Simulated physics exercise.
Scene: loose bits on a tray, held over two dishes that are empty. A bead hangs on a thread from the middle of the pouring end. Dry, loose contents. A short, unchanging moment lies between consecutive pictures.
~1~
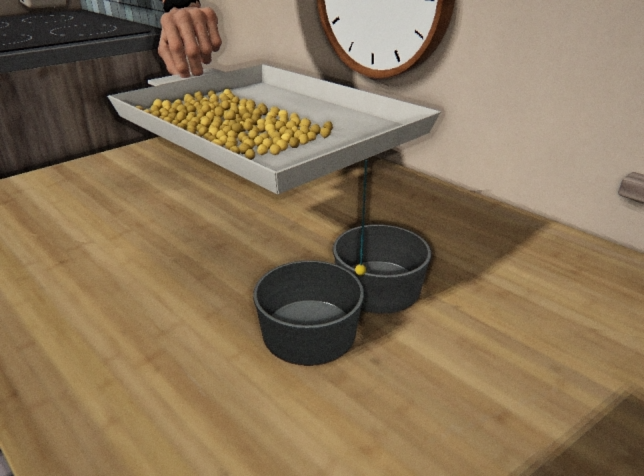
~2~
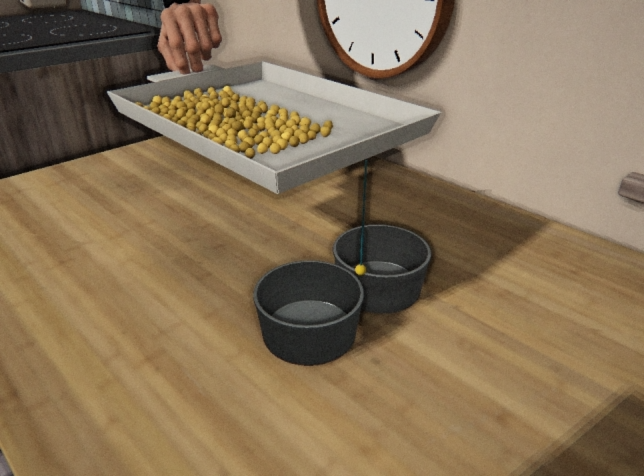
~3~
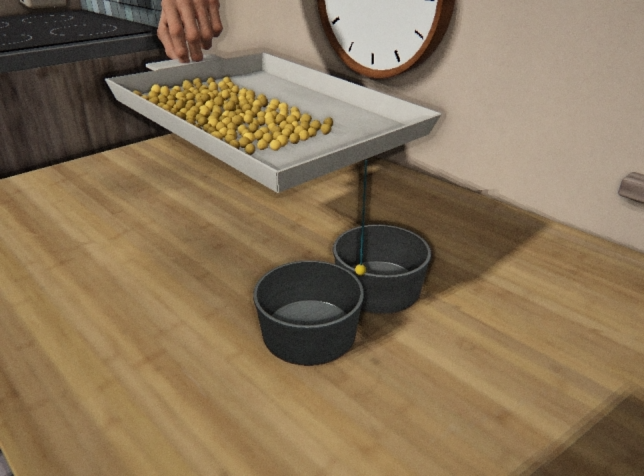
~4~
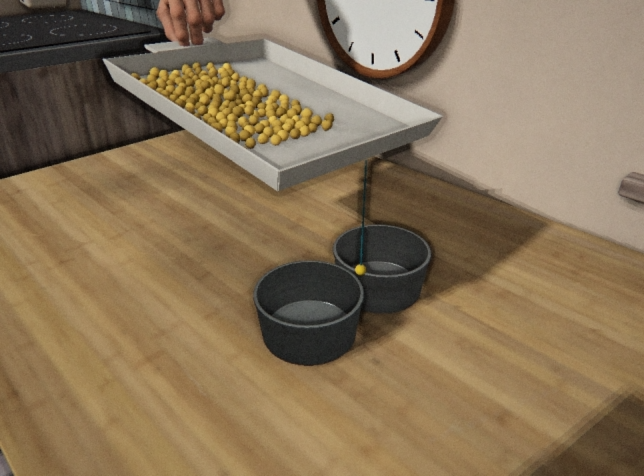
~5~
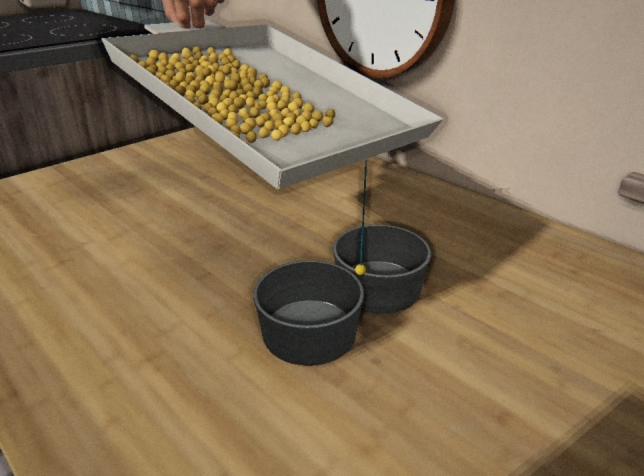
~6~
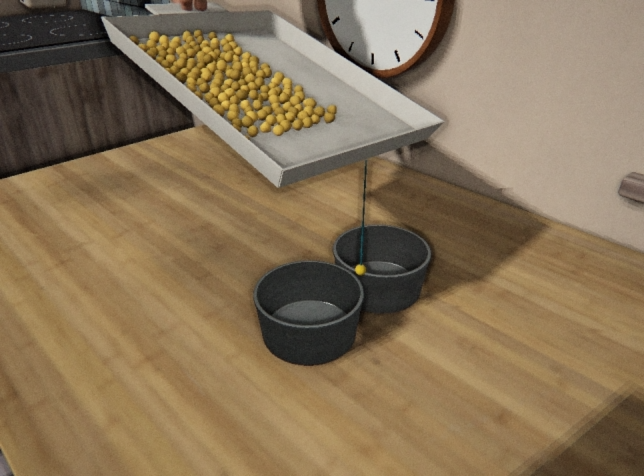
A pale tray loaded with yellow corn puffs starts out nearly still above two empty dark dishes on a wooden counter, a hand at its far end. The tray's far end then rises steadily, the hand lifting out of view, while the puffs stay heaped and the yellow bead hangs still.
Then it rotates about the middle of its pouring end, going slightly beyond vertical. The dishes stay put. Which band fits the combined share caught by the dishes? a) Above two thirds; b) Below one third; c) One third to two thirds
Below one third (b).
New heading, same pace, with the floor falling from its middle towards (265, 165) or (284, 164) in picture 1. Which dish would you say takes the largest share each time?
Case 1 - the one at left; case 2 - the one at left.
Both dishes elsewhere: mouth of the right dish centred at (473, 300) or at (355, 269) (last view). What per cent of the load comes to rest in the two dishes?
First some 40, then 0 per cent.
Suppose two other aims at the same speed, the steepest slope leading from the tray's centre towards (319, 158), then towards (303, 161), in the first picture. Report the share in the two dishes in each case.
The first comes to 0 %, while the second comes to 10 %.
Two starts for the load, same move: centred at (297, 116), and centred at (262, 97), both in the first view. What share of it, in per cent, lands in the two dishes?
Shares: 10 % for the first, 10 % for the second.
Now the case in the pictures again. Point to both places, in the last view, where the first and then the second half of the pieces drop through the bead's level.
First part (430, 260), rest (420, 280).
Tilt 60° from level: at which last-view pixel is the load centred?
I'd put the middle of the pieces at roughly (375, 130).
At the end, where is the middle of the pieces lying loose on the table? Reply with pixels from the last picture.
Estimate: About (445, 335).
Shortly afterwards, tray tipped steeply; all but a few on the tray; only a few outside both; only a few in the air.
Next, tray tipped right over; the bulk on the tray; a little outside both; a little in the air.
Some moments later, tray tipped past a quarter turn; a little in the right dish; all but a few outside both.
In the end, tray tipped past a quarter turn; none at all in the left dish; a little in the right dish; all but a few outside both.
